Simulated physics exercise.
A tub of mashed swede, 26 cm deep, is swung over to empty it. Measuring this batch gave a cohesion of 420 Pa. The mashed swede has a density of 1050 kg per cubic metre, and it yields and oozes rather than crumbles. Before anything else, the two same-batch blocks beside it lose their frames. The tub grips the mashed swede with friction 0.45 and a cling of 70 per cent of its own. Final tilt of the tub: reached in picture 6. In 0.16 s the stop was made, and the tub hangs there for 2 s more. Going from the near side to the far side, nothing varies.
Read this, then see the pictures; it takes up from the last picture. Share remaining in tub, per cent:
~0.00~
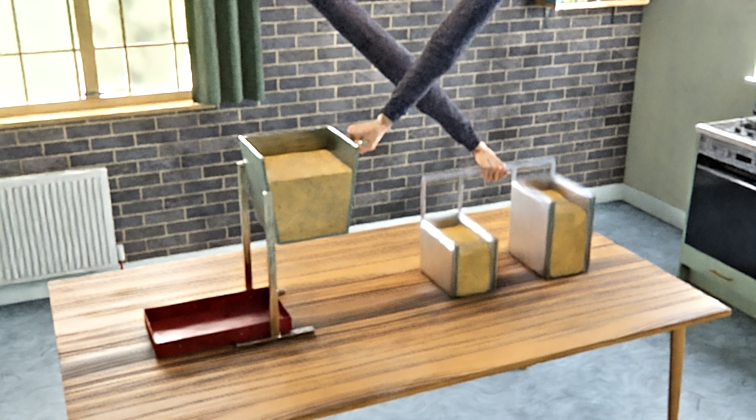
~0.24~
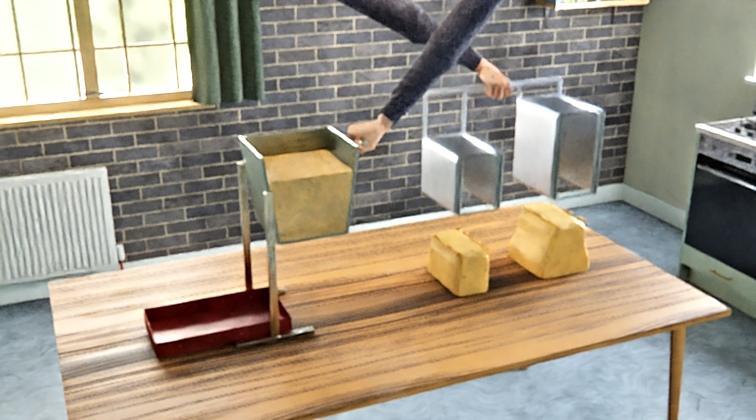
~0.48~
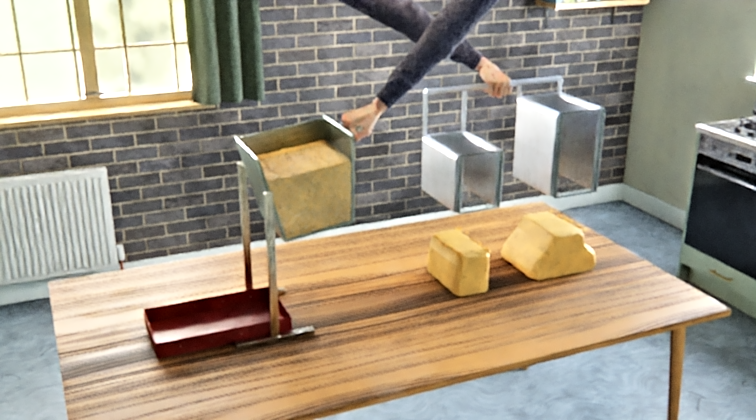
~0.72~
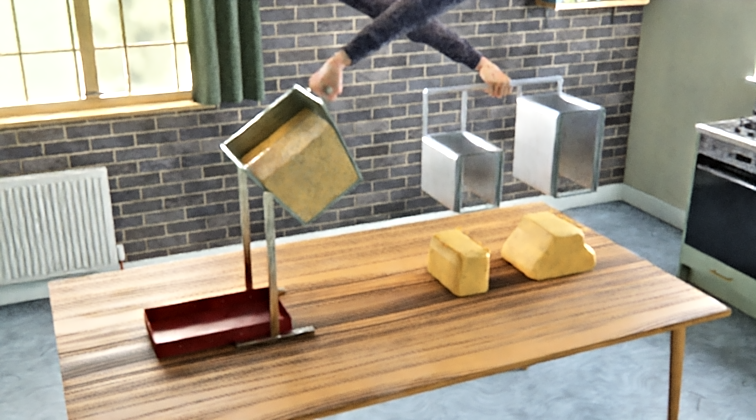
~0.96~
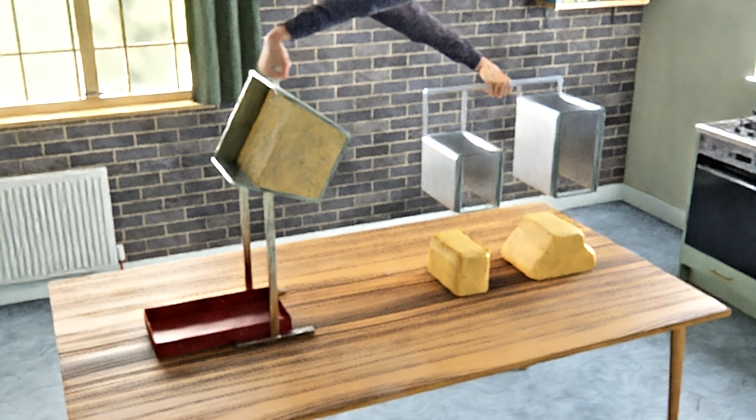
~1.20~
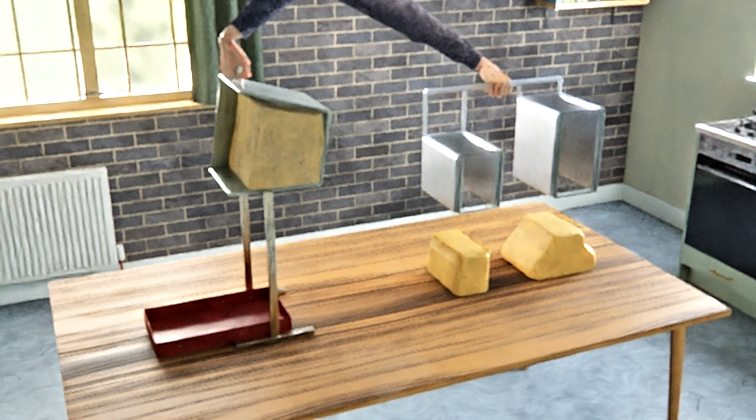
Near 84 percent.
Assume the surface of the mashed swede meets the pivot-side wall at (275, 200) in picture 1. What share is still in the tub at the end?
Around 100 per cent.
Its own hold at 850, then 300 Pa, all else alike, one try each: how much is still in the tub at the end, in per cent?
It'd be some 100 percent the first time and some 65 percent the second.
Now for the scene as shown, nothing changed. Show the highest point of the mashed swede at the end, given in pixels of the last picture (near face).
Around (292, 129).
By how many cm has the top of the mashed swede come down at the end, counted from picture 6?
Roughly 7 cm.
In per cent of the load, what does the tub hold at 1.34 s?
100 %, roughly.
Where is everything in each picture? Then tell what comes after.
In the first picture, handle-side rim at (357, 147), tilt 0 degrees; crest of the mashed swede at (272, 181); block heights 15 cm, 24 cm (left to right).
In the second picture, handle-side rim at (357, 147), tilt 0 degrees; crest of the mashed swede at (272, 181); block heights 15 cm, 19 cm (left to right).
In the third picture, handle-side rim at (351, 136), tilt 8 degrees; crest of the mashed swede at (345, 161); block heights 15 cm, 16 cm (left to right).
In the fourth picture, handle-side rim at (321, 104), tilt 34 degrees; crest of the mashed swede at (328, 129); block heights 15 cm, 16 cm (left to right).
In the fifth picture, handle-side rim at (275, 90), tilt 62 degrees; crest of the mashed swede at (298, 106); block heights 15 cm, 16 cm (left to right).
In the sixth picture, handle-side rim at (240, 94), tilt 80 degrees; crest of the mashed swede at (265, 108); block heights 15 cm, 16 cm (left to right).
After 1.34 s, the tub is at 81 degrees and holds 100 %.
After 1.51 s, the tub is at 81 degrees and holds 96 %.
After 1.68 s, the tub is at 81 degrees and holds 92 %.
After 1.85 s, the tub is at 81 degrees and holds 89 %.
After 3.20 s, the tub is at 81 degrees and holds 84 %.
